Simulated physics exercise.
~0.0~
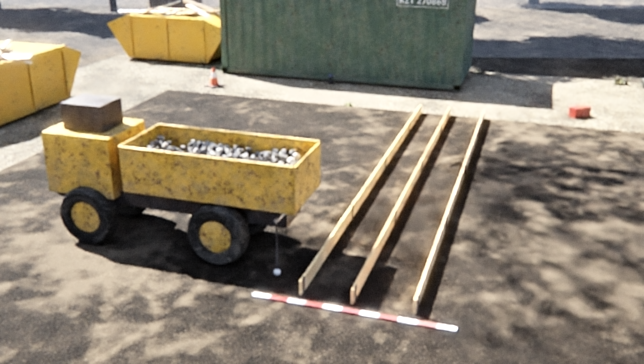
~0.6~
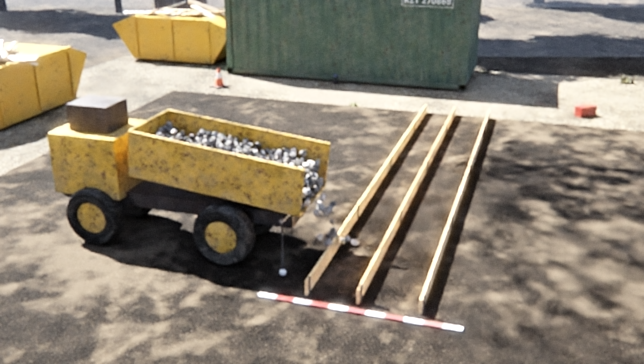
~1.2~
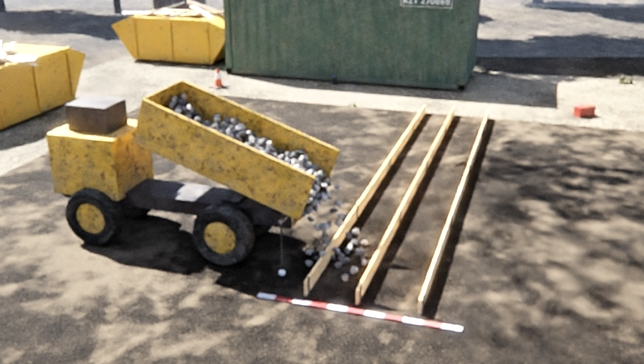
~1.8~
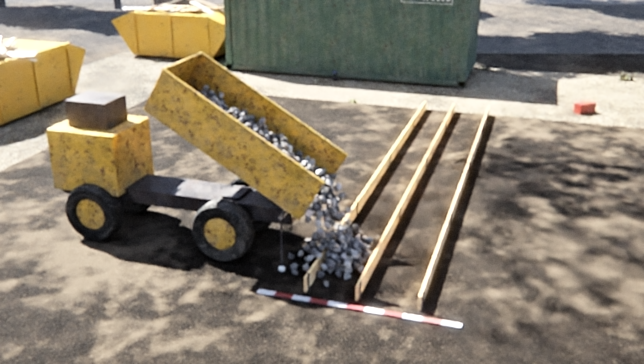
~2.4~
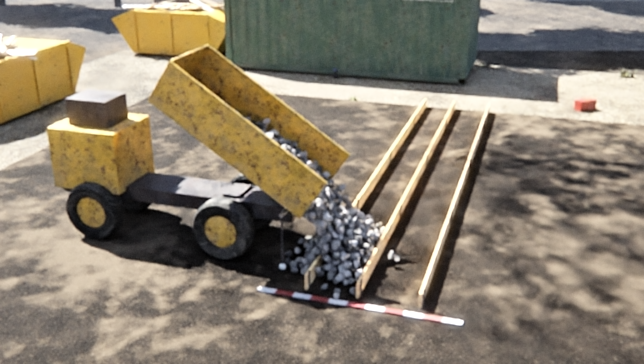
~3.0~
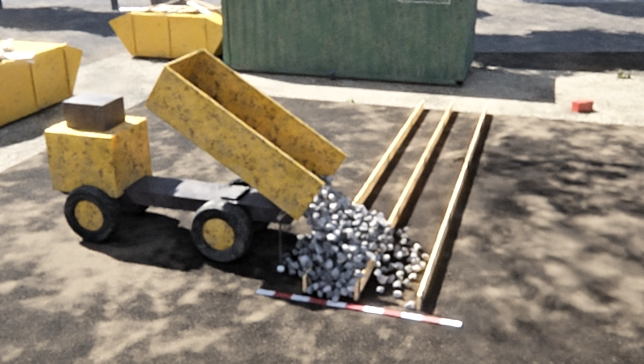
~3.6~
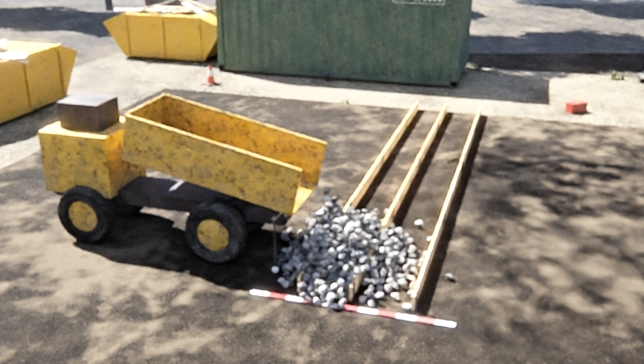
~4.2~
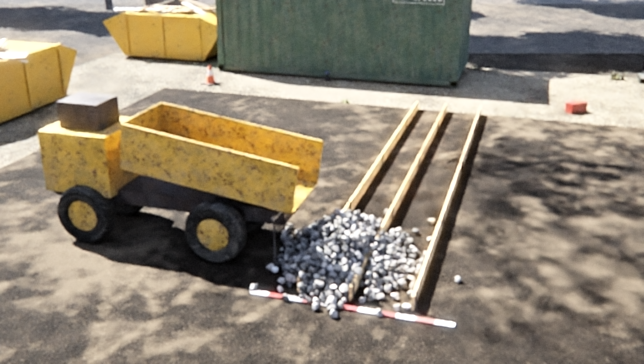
Yellow tipper truck raising its body and spilling grey stones into a heap across wooden boards, then lowering the emptied body.
